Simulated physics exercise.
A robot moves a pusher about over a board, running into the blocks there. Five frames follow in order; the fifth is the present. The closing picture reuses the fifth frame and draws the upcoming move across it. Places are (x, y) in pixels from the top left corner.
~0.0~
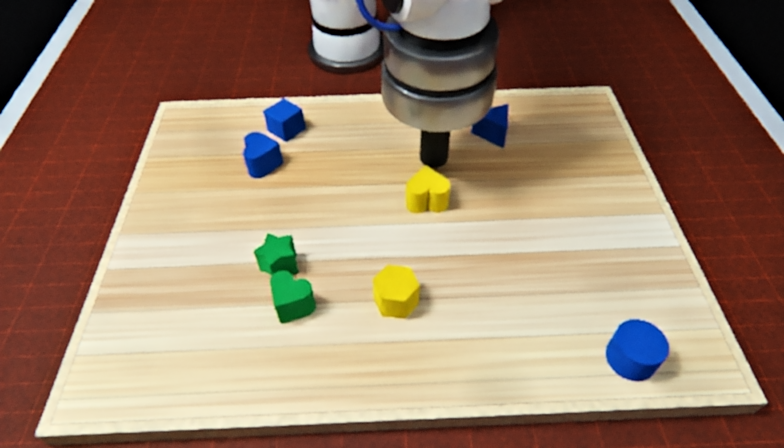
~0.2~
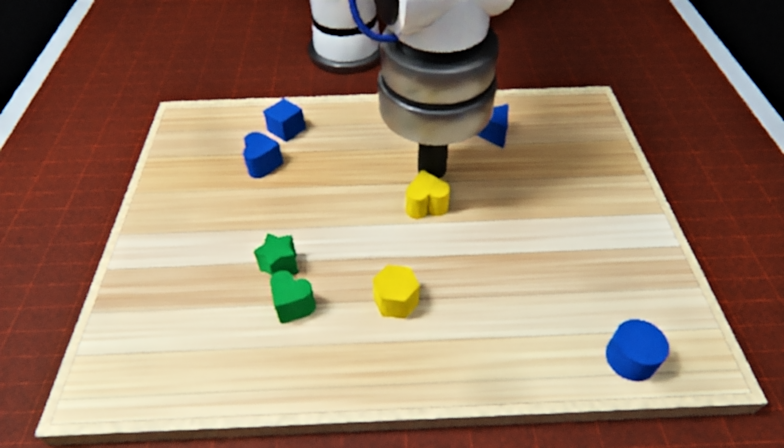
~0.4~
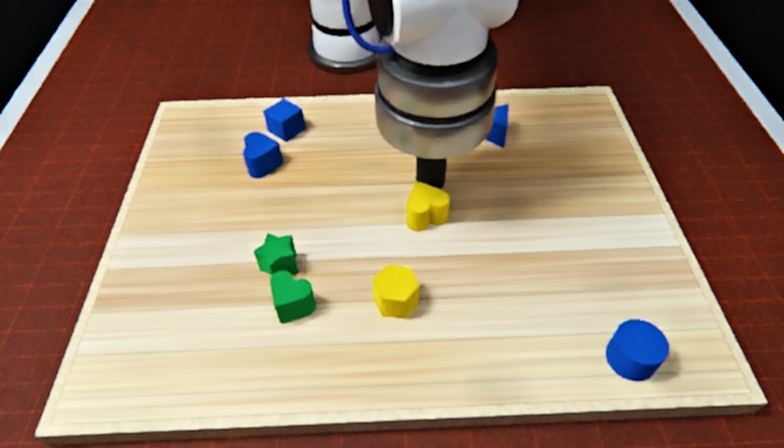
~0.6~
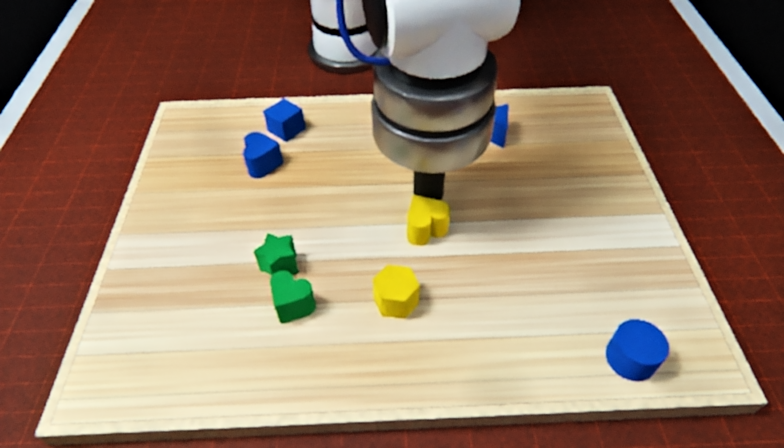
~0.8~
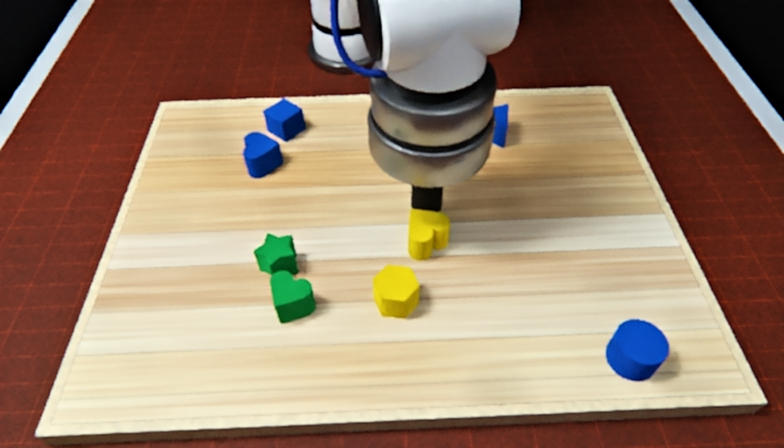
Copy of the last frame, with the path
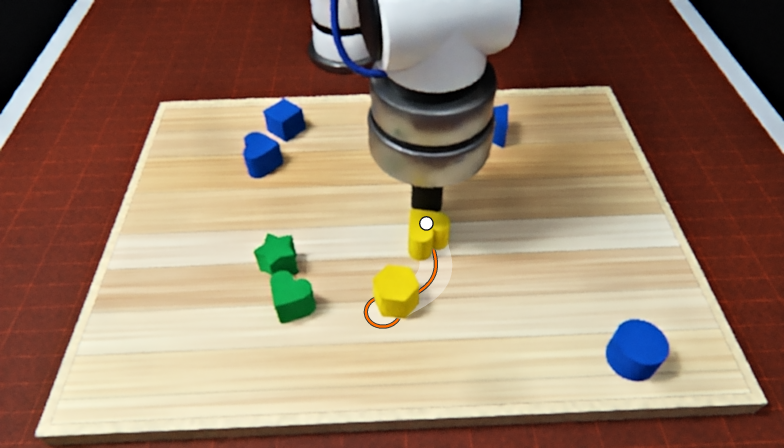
Robot arm pushing a yellow heart block down a wooden board towards the viewer, with blue, green and yellow blocks sitting still around it.
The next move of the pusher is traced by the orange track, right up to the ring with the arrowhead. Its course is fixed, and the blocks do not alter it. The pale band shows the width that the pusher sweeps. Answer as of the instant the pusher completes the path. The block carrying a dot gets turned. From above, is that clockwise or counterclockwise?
It swings round anticlockwise.
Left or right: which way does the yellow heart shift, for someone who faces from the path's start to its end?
It slides leftward.
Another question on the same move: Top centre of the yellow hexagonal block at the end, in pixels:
That would be at about pixel (343, 309).
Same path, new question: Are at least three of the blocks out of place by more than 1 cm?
No
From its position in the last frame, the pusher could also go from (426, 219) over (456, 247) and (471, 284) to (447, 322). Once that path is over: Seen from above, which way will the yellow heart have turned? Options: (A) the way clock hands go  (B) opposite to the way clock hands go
That would be A.
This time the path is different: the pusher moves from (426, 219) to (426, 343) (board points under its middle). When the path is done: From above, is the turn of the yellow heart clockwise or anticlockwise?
Seen from overhead, it turns anticlockwise.
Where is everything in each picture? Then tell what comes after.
The first frame shows lower end of the pusher (434, 160), tops of blocks, green heart (288, 288), yellow hexagonal block (396, 282), yellow heart (428, 182).
The second frame shows pusher (432, 171), yellow heart (427, 186).
The third frame shows pusher (430, 183), yellow heart (426, 197).
The fourth frame shows pusher (428, 195), yellow heart (426, 210).
The fifth frame shows pusher (426, 208), green heart (288, 288), yellow hexagonal block (396, 282), yellow heart (426, 223).
The drawn path runs from (426, 219) via (434, 253) and (424, 288), ending at (383, 311); the dot is on the yellow heart.
On the path given first. One third of the way, pusher (435, 242); yellow heart (433, 261).
Two thirds of the way, pusher (424, 278); yellow hexagonal block (389, 286), turned 15° clockwise; yellow heart (435, 299), turned 20° anticlockwise.
At the end, pusher (383, 301); green heart not moved; yellow hexagonal block (343, 309), turned 25° clockwise; yellow heart (430, 306), turned 40° anticlockwise.
